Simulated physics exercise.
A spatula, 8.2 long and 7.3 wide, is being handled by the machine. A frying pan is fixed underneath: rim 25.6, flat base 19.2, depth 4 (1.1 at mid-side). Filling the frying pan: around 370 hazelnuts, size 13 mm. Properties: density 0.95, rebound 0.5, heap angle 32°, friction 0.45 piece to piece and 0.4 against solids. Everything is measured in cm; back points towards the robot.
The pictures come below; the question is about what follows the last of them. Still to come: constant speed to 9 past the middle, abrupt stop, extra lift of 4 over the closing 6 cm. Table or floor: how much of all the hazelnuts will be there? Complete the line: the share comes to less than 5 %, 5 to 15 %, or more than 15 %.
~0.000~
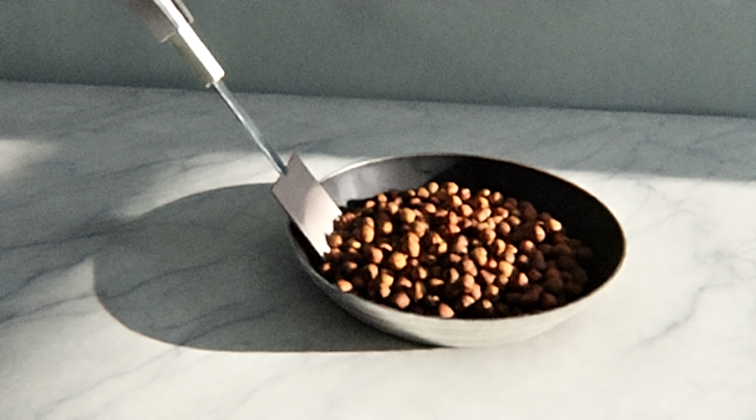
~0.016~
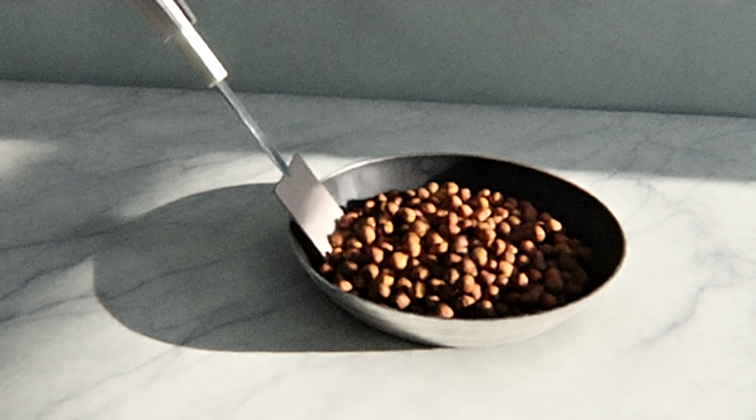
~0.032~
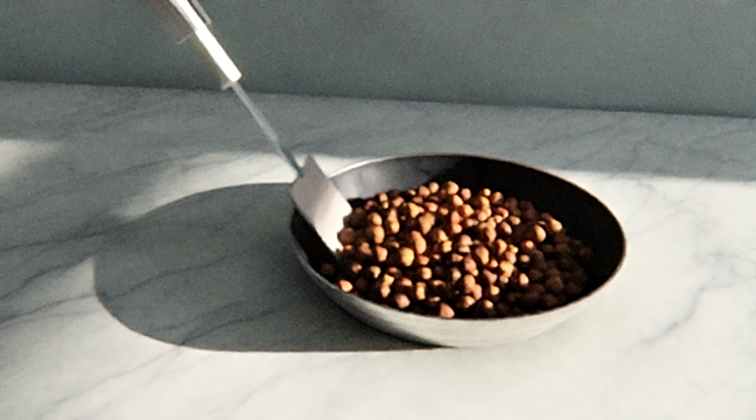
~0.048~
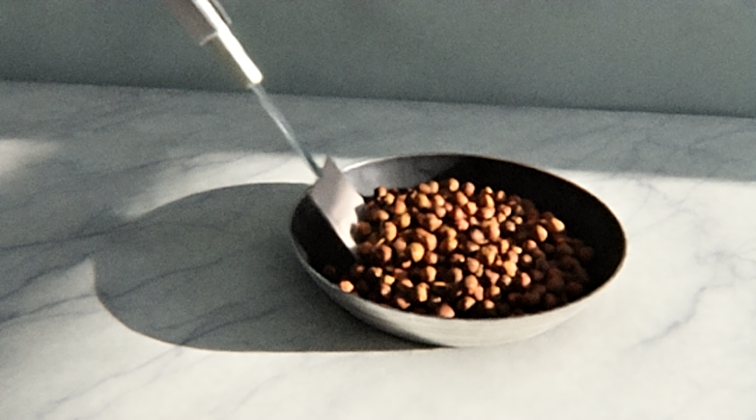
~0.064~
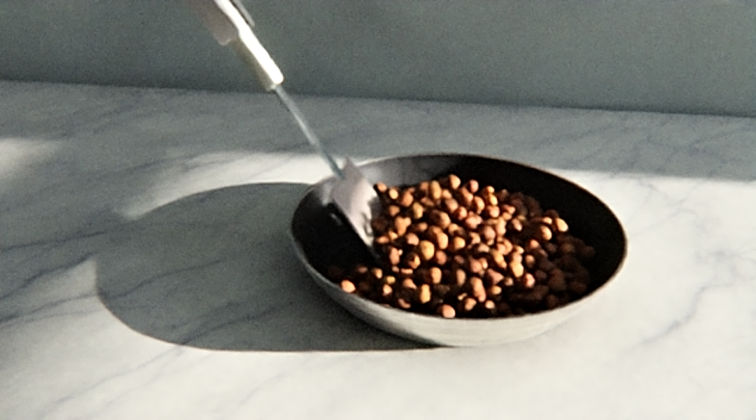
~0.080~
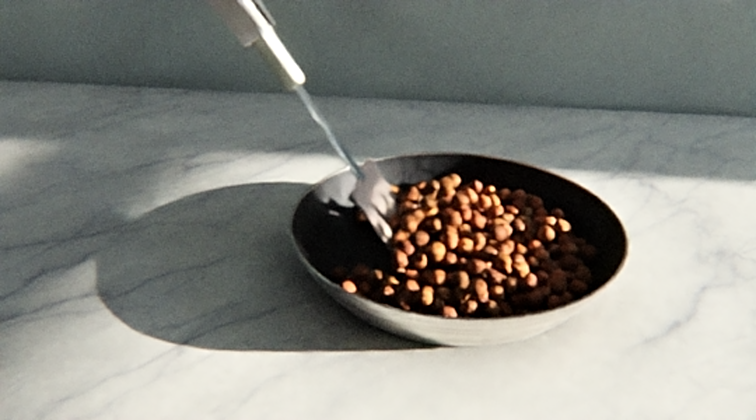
The share comes to more than 15 %.
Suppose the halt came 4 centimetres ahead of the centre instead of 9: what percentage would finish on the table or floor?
Then roughly 10 percent would finish on the table or floor.
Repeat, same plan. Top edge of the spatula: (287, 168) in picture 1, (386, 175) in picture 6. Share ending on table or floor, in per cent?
Roughly 25 %.
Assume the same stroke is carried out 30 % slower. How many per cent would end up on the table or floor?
Roughly 20 per cent, I'd say.
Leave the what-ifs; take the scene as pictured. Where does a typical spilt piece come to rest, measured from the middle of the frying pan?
That distance comes to about 40 cm.
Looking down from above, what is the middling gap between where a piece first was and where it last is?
Somewhere near 3 centimetres, I reckon.
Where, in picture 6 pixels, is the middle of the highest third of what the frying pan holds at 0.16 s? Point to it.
At about (523, 229).
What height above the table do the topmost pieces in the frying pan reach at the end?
It reaches around 4.5 cm.
By 0.12 s, sloping 56°, highest piece 7 above the table; 372 in the frying pan.
By 0.16 s, sloping 56°, highest piece 8 above the table; 372 in the frying pan.
By 0.38 s, sloping 56°, highest piece 7 above the table; 286 in the frying pan, 70 on the table or floor, 16 on the blade or in flight.
By 1.43 s, sloping 56°, highest piece 4 above the table; 286 in the frying pan, 86 on the table or floor.
Final count, 286 in the frying pan, 86 on the table or floor. That is 23 % on the table or floor.
